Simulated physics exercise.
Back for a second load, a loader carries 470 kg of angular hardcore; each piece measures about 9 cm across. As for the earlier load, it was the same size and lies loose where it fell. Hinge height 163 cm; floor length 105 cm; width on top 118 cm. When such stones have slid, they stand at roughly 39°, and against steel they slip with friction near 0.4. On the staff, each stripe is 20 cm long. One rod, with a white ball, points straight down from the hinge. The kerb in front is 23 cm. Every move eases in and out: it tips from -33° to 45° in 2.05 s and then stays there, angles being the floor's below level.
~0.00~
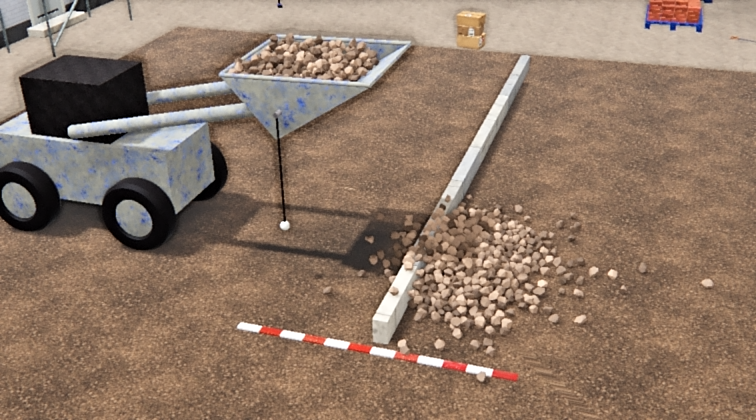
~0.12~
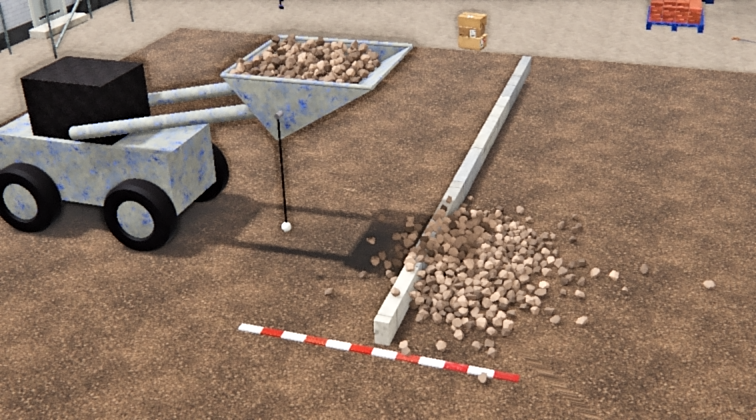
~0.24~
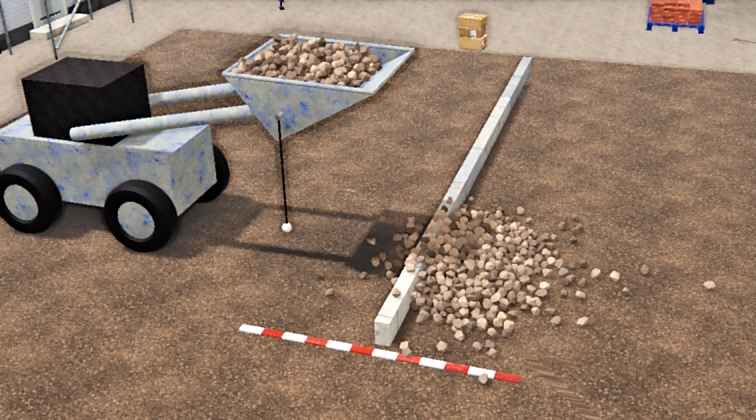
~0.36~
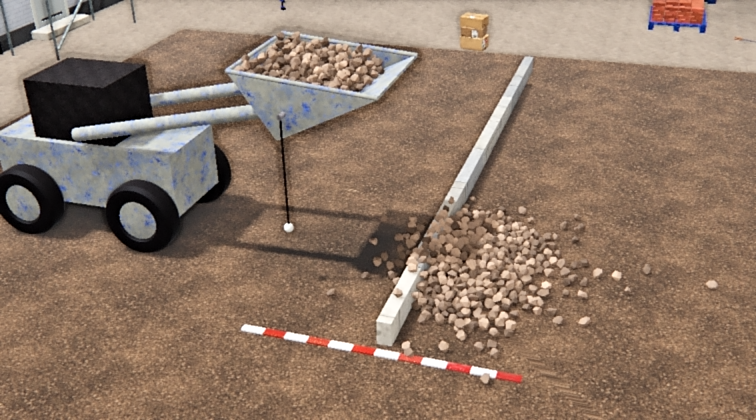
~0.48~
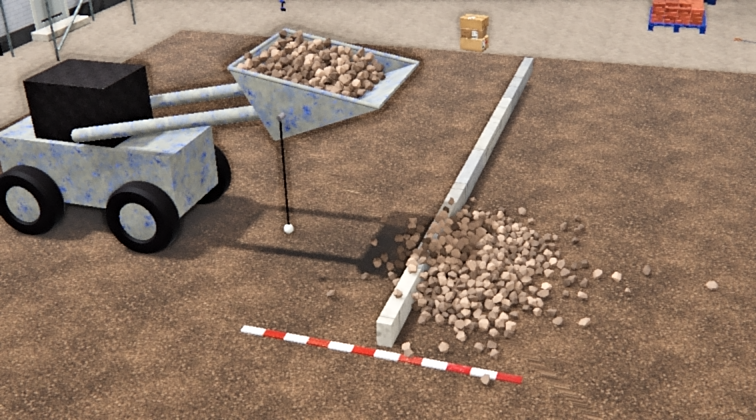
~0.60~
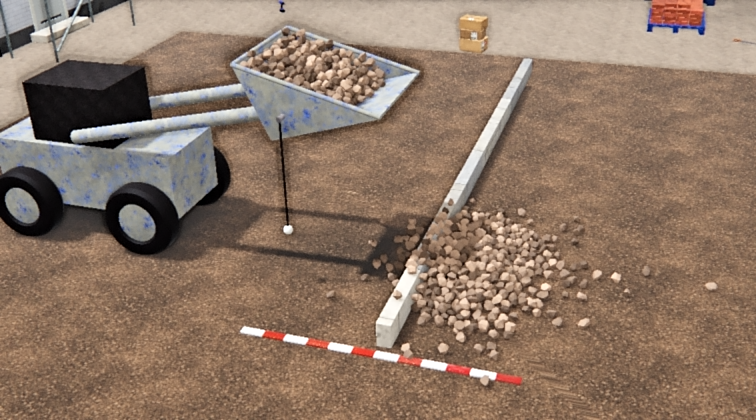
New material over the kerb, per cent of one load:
10 per cent.
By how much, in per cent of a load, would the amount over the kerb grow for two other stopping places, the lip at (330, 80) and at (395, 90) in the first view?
About 0 and 40 per cent.
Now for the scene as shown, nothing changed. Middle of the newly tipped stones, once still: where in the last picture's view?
The centre sits about (400, 248).
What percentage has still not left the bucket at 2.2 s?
Roughly 25 parts in a hundred of the load.
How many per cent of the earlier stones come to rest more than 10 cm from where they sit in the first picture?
Around 0 in a hundred.
After 1.5 s the floor is at 33°; in per cent of one load, 99 in the bucket, 9 on this side of the kerb, 92 over the kerb; the foremost stones are at (619, 288).
After 2.2 s the floor is at 45°; in per cent of one load, 26 in the bucket, 81 on this side of the kerb, 93 over the kerb; the foremost stones are at (619, 288).
After 2.5 s the floor is at 45°; in per cent of one load, 0 in the bucket, 101 on this side of the kerb, 99 over the kerb; the foremost stones are at (619, 288).
After 5.3 s the floor is at 45°; in per cent of one load, 0 in the bucket, 98 on this side of the kerb, 102 over the kerb; the foremost stones are at (619, 291). Net gain over the kerb, 10.
